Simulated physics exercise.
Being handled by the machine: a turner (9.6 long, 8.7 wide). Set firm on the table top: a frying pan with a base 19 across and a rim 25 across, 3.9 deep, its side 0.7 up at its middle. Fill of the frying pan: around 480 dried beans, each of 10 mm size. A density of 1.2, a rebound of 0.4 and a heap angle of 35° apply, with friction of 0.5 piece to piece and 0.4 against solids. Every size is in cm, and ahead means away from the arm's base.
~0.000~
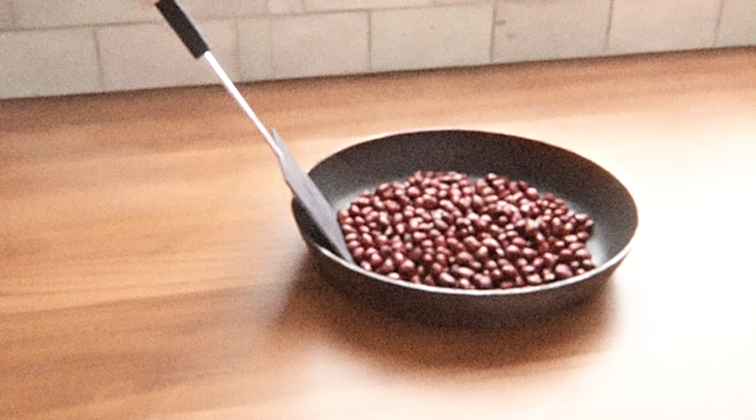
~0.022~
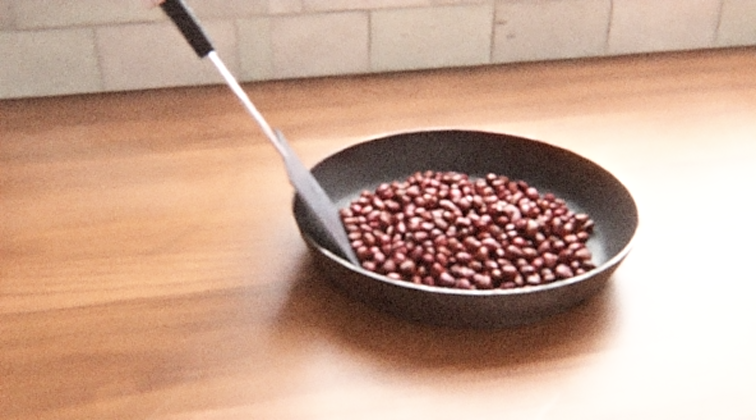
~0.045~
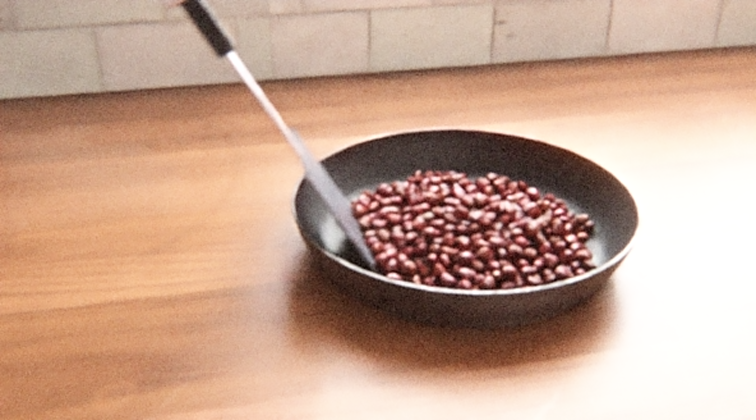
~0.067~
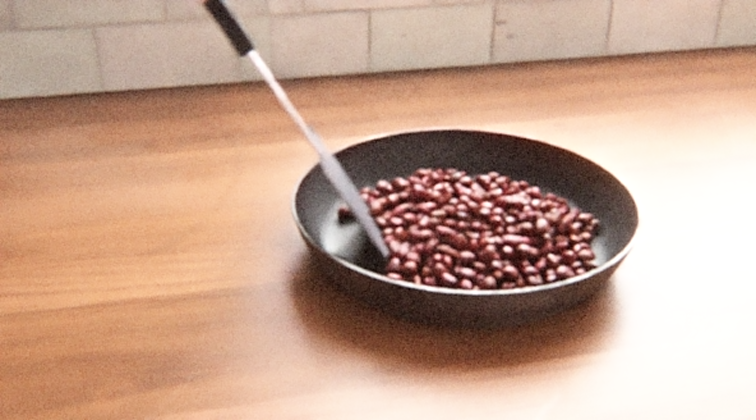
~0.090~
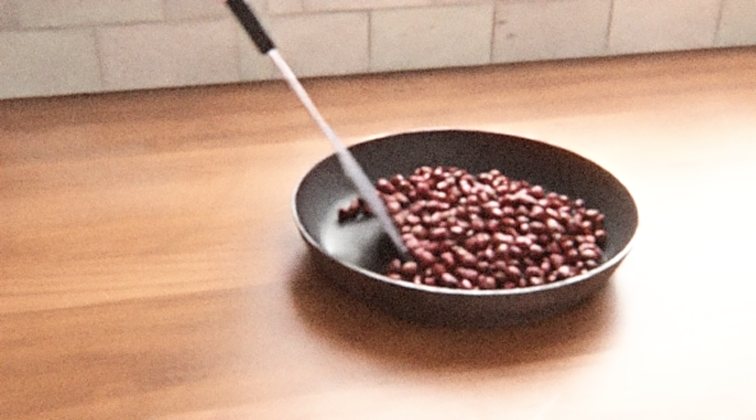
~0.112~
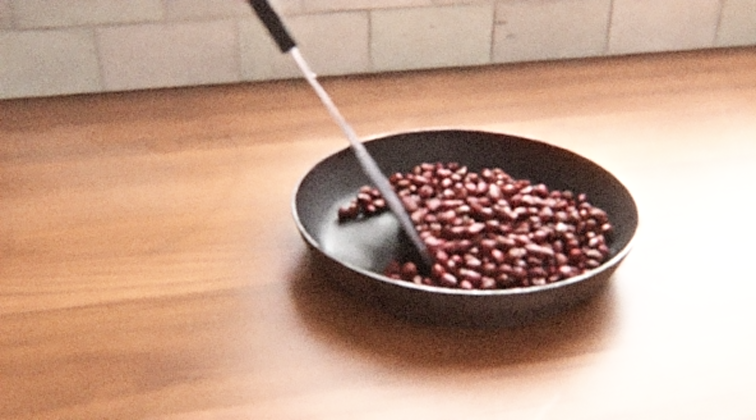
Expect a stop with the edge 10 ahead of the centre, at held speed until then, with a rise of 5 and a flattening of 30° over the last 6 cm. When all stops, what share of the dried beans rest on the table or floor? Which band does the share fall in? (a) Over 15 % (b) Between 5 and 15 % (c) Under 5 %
Answer: B.
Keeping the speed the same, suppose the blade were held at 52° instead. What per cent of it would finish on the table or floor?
About 10 per cent.
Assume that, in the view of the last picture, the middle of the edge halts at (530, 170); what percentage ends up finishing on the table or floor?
Around 0 percent ends on the table or floor.
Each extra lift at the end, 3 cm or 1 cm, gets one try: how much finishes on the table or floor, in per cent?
I'd put it near 20 in a hundred, then near 15 in a hundred.
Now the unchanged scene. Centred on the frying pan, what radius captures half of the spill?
It's around 18 cm.
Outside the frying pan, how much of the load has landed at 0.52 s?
It comes to some 8 in a hundred.
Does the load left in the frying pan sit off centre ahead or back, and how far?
What stays is shifted forward by around 5.0 cm.
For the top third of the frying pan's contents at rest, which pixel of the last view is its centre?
Roughly at (582, 202).
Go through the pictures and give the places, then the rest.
In the first frame, turner top edge at (278, 153), sloping 60°; upper third of the load around (456, 225), from x 340 to 590, top at y 175; 477 in the frying pan.
In the second frame, turner top edge at (282, 152), sloping 60°; upper third of the load around (455, 224), from x 345 to 590, top at y 175.
In the third frame, turner top edge at (299, 151), sloping 60°; upper third of the load around (456, 222), from x 345 to 590, top at y 175.
In the fourth frame, turner top edge at (318, 150), sloping 60°; upper third of the load around (471, 219), from x 345 to 595, top at y 175.
In the fifth frame, turner top edge at (337, 148), sloping 60°; upper third of the load around (482, 218), from x 345 to 600, top at y 170.
In the sixth frame, turner top edge at (356, 146), sloping 60°; upper third of the load around (497, 218), from x 345 to 610, top at y 170; 477 in the frying pan.
By 0.19 s, sloping 60°, highest piece 4 above the table; 477 in the frying pan.
By 0.28 s, sloping 48°, highest piece 6 above the table; 472 in the frying pan, 5 on the blade or in flight.
By 0.52 s, sloping 30°, highest piece 5 above the table; 442 in the frying pan, 34 on the table or floor, 1 on the blade or in flight.
By 1.57 s, sloping 30°, highest piece 5 above the table; 442 in the frying pan, 35 on the table or floor.
Final count, 442 in the frying pan, 35 on the table or floor. That is 7 % on the table or floor.
